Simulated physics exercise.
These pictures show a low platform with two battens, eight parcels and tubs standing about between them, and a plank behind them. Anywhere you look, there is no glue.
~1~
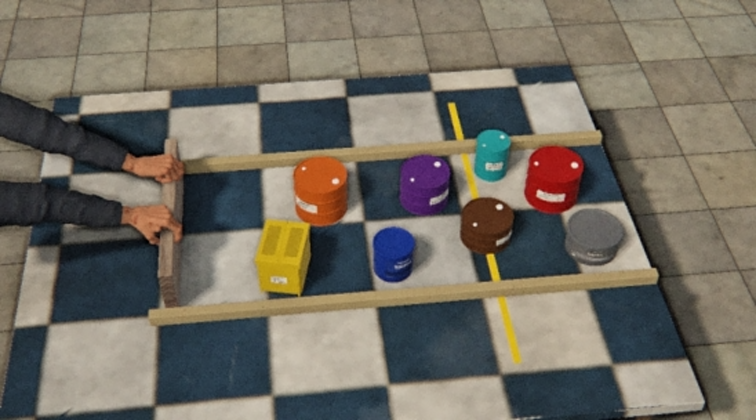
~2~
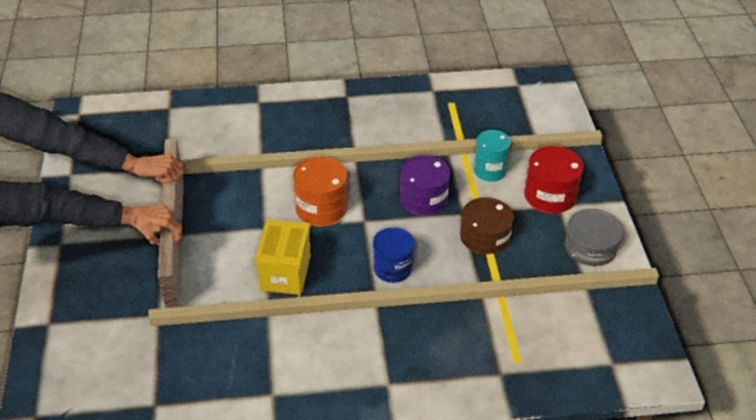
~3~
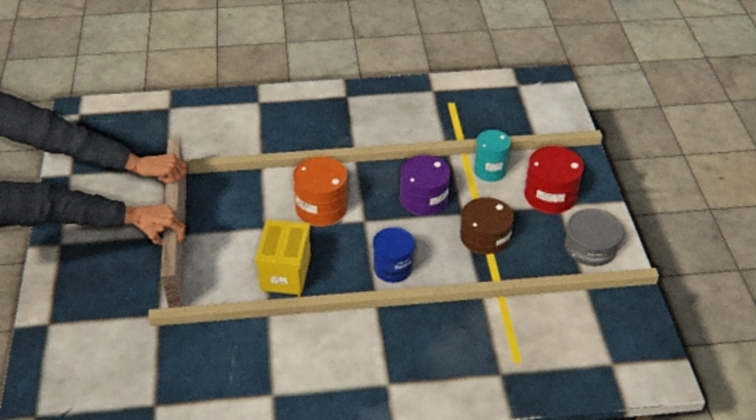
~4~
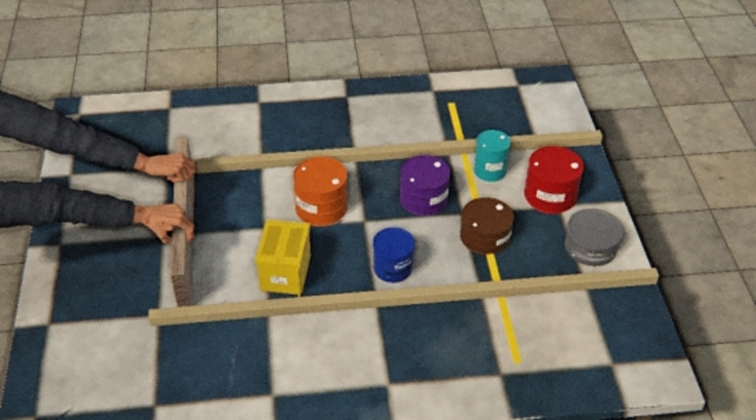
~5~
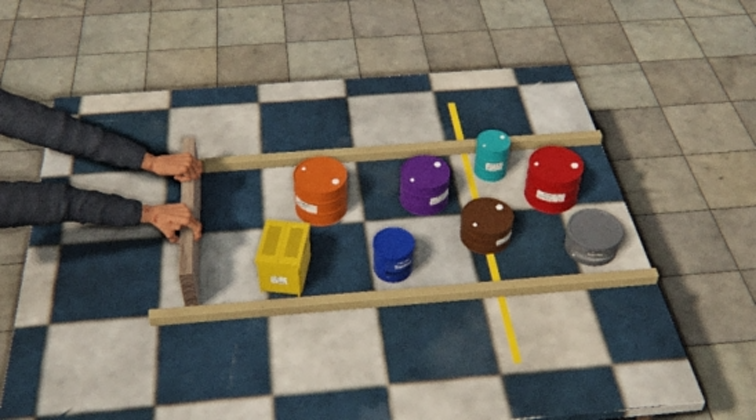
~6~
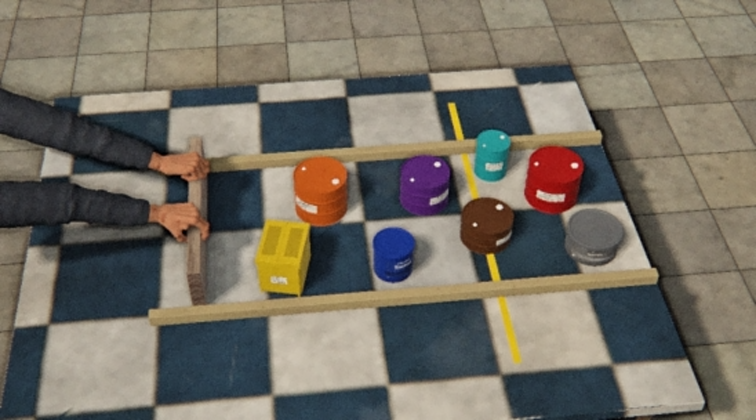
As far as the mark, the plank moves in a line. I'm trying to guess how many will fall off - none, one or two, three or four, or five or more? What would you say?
I'd say none.
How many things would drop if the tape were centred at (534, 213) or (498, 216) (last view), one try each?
The ground gets 2 in the first try and 0 in the second.
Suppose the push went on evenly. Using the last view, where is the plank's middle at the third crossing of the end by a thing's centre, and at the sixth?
The first one at (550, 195), the next at (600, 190).
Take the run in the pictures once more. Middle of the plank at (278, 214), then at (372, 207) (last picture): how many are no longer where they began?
In order, the tallies are 1 and 4.
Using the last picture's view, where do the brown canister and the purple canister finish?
Near (543, 210) and (550, 173).
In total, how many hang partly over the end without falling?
Number: 1.
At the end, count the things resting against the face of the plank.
Count: 2.
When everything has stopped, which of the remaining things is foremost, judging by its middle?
That one's the red canister.
Soon after, none off yet; grey pail at rest near (593, 238); red canister at rest near (553, 180); turquoise canister at rest near (492, 156).
In the end, the number that fall off is zero.
